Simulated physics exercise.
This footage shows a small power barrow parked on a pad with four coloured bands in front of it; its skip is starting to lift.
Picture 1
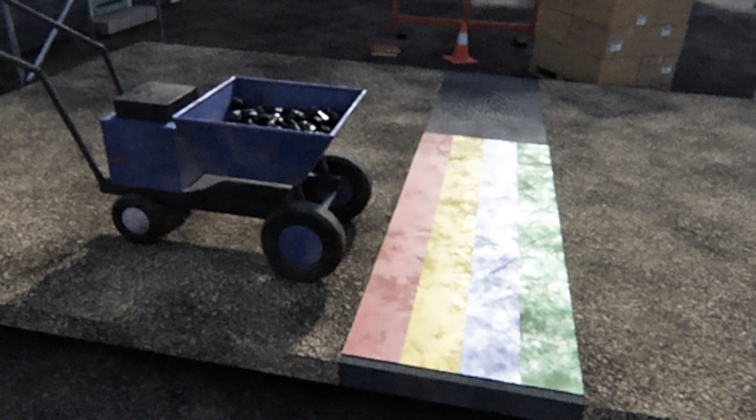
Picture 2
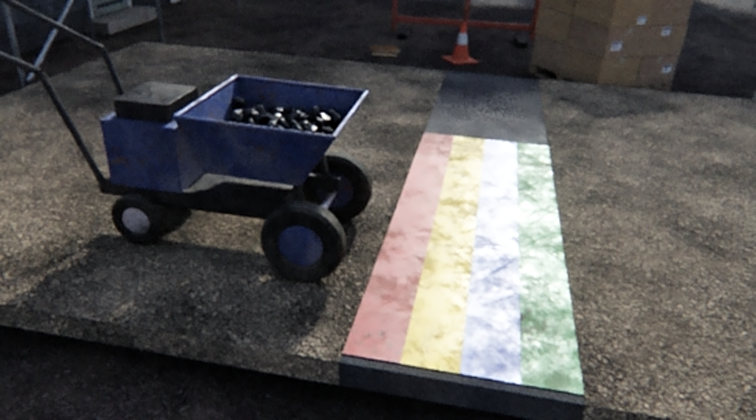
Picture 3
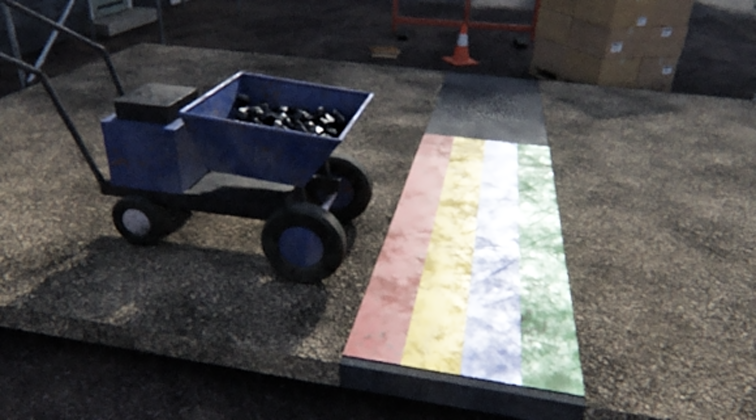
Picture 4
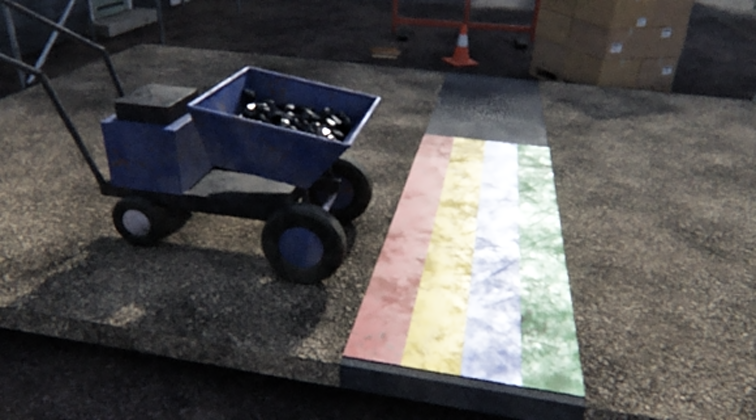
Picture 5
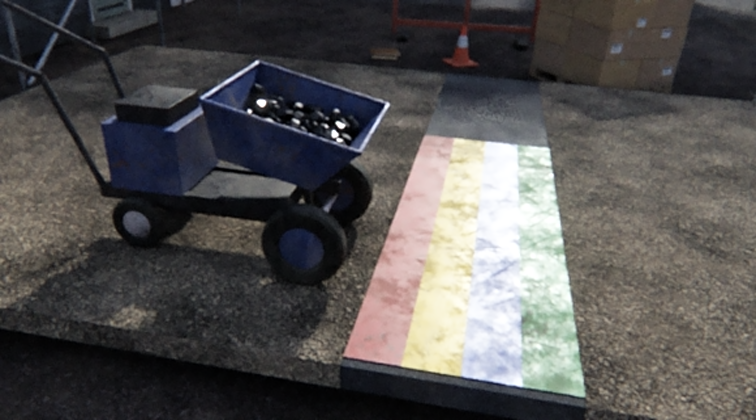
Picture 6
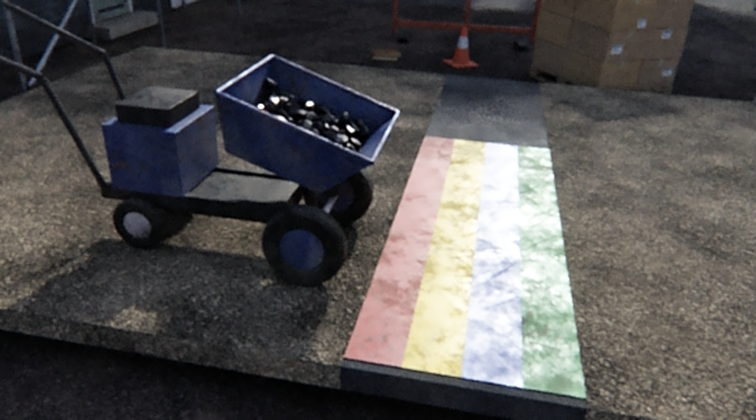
On a rough paved pad, a small blue barrow loaded with dark lumps stands left of red, yellow, blue and green bands; its skip gradually rises at the back and tilts toward the bands while the wheels stay still.
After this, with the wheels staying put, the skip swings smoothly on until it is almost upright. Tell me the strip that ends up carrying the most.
Yellow.
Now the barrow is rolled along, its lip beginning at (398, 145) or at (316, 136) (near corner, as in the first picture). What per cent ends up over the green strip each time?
Try 1 about 40 %, try 2 about 10 %.
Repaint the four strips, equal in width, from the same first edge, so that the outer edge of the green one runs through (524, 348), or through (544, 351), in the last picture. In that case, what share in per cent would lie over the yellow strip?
About 30 % and 40 %.
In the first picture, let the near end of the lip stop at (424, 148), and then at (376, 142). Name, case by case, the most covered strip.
That green strip, then the strip in blue.
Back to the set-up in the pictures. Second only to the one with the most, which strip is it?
It is the blue strip.
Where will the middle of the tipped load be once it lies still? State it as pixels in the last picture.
The centre settles at about (463, 261).
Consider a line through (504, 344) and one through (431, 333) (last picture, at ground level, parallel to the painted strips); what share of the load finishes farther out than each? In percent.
Around 20 in a hundred for the first, 60 in a hundred for the second.
Just after the last frame, skip tipped steeply; every one in the skip.
A moment on, skip tipped right over; the larger part in the skip; about a tenth over the yellow strip; just a few over the blue strip.
Further on, skip tipped right over; roughly a quarter in the skip; just a few over the red strip; roughly half over the yellow strip; roughly a quarter over the blue strip; about a tenth over the green strip; just a few off the paint.
When it is over, skip tipped right over; about a tenth in the skip; about a tenth over the red strip; roughly half over the yellow strip; roughly a quarter over the blue strip; about a tenth over the green strip; just a few off the paint.
